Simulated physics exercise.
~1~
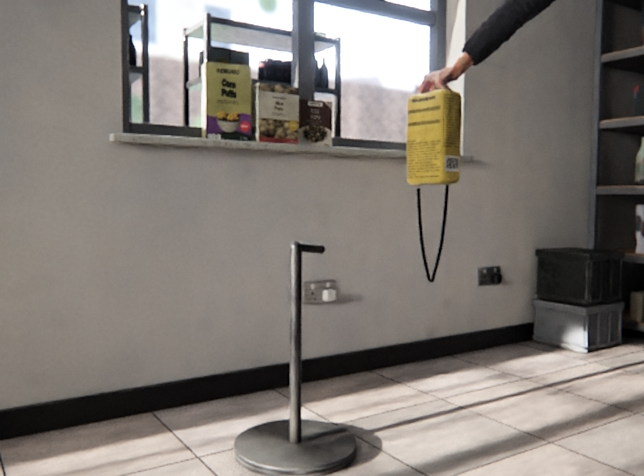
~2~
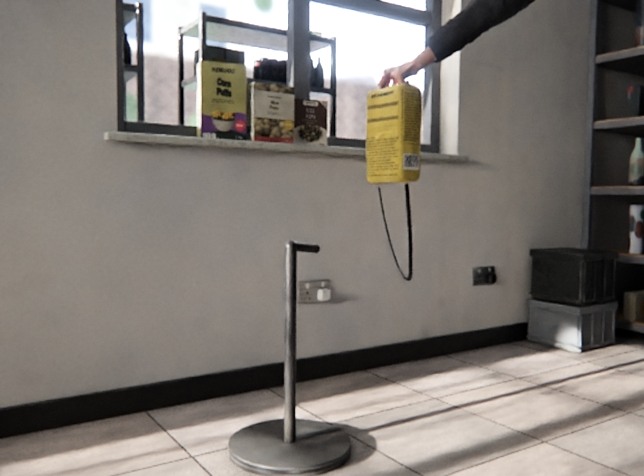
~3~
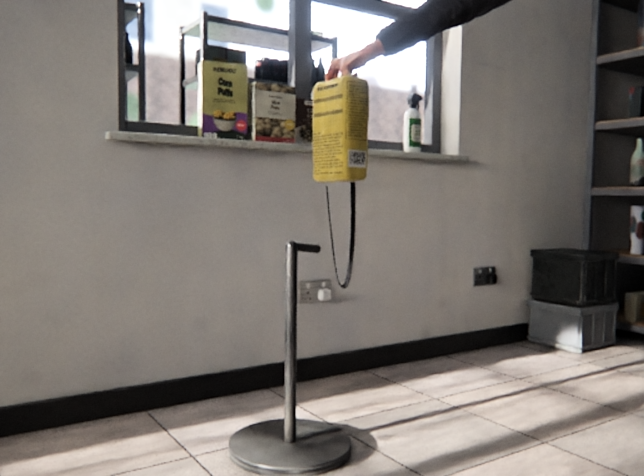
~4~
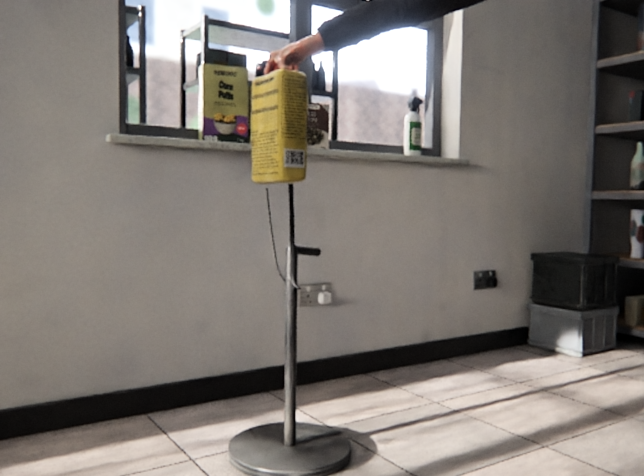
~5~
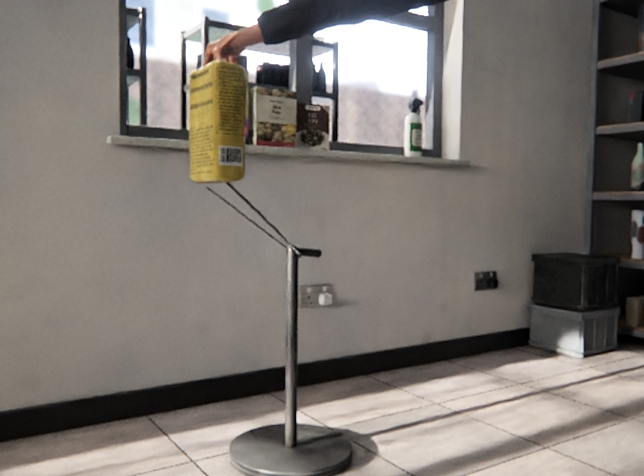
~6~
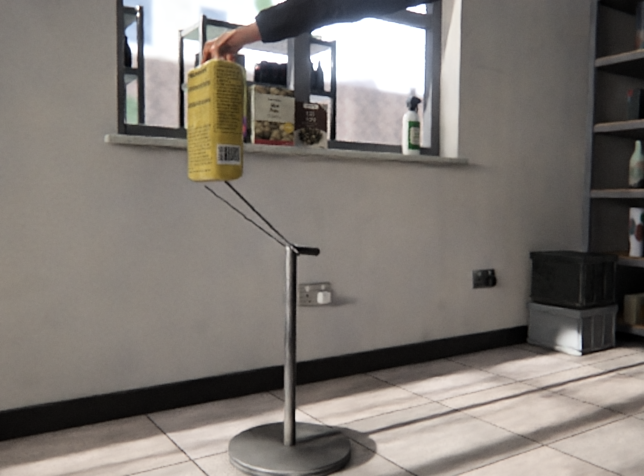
A hand carried a yellow sack with a dark loop dangling beneath it leftward past a window, over a metal post with a hook, until the trailing loop caught on the hook and pulled tight, and the hand stopped with the sack held beyond the post.
